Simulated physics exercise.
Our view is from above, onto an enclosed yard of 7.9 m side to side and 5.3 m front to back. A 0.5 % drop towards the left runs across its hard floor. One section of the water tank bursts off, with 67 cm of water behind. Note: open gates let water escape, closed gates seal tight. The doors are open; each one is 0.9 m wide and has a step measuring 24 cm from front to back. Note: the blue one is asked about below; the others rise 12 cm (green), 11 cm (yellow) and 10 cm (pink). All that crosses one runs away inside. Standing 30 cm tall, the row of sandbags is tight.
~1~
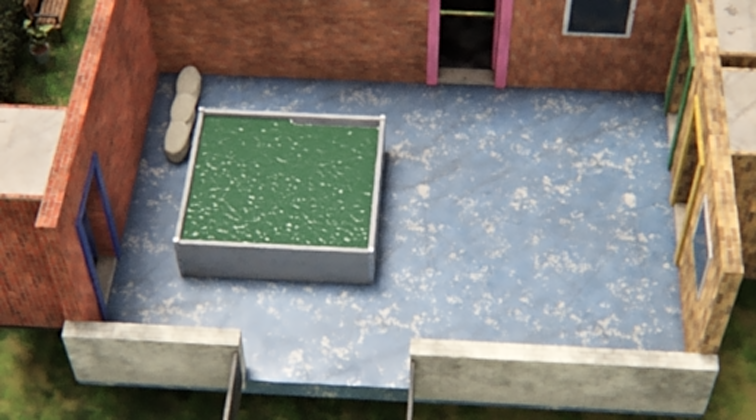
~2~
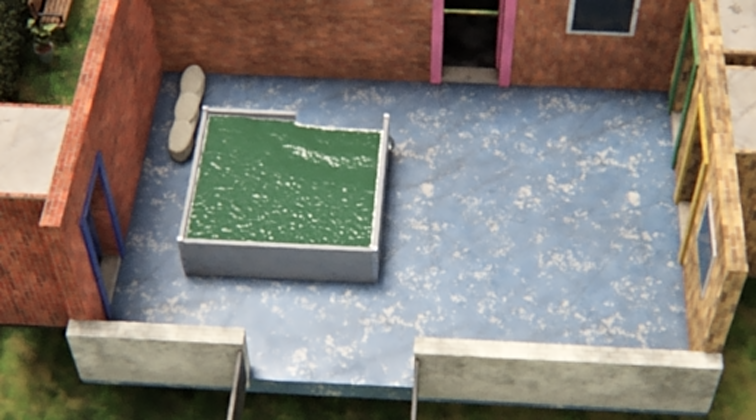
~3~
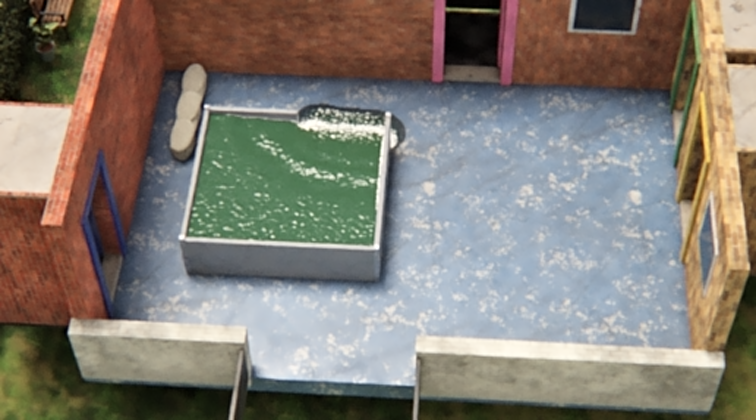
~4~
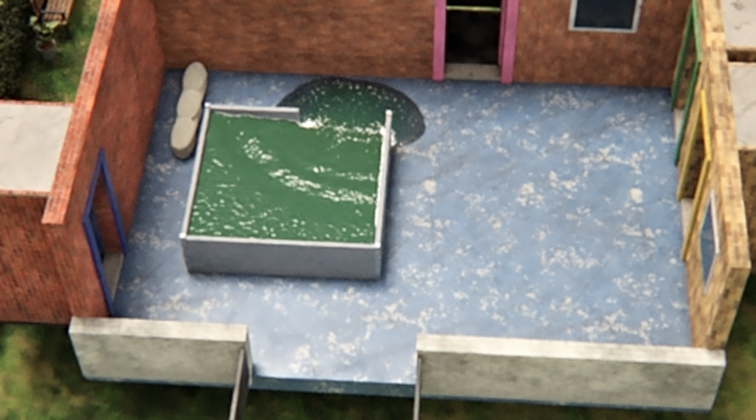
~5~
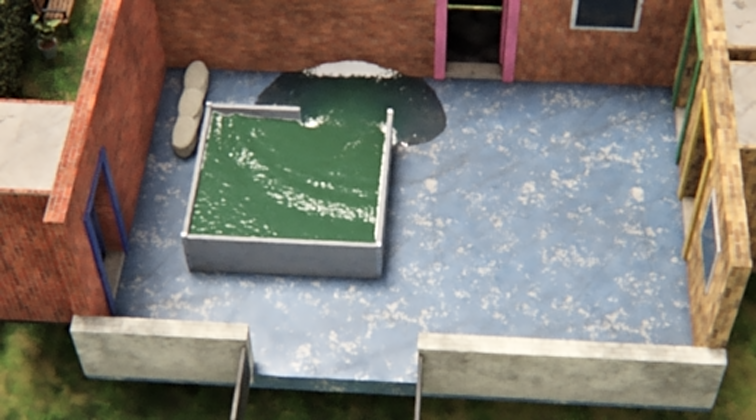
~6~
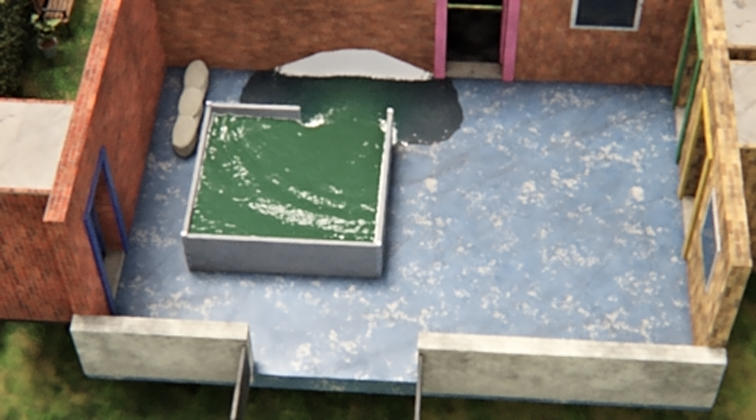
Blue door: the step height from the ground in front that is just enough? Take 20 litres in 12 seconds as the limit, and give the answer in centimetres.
7.5 cm.
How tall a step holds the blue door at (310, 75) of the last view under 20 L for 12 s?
Close to 36 cm at the least.
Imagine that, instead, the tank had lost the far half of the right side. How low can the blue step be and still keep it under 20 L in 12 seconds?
It needs to be about 10.5 cm high.
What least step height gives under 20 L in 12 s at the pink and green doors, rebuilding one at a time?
Roughly 16 cm for the pink door and roughly 20 cm for the green door.
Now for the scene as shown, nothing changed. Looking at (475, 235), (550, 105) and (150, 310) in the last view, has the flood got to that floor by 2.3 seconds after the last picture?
So the three spots come out spared, swamped, spared, in that order.
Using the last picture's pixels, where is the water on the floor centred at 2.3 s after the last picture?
I'd put it close to (332, 160).
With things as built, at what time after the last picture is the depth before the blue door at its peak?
Approximately 11.0 s.
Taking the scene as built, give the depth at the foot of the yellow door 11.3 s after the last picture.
7.5 cm.
Then, 0.7 s after the last picture water covers 15 % of the floor, deepest (50 cm) near (361, 77); it has not reached the blue door.
Then, 2.3 s after the last picture water covers 45 % of the floor, deepest (36 cm) near (361, 77); it has not reached the blue door.
Then, 11.3 s after the last picture water covers 95 % of the floor, deepest (14 cm) near (105, 350); 11 cm at the blue door, 4 litres in over its 10 cm step.
At the blue door as built, the water peaked near 11 cm, 11.1 s after the last picture.
With a step of 6.5 cm, 28 litres would have come in within the 12 s; with 9 cm, 8 litres. So under 20 litres takes about 7.5 cm.
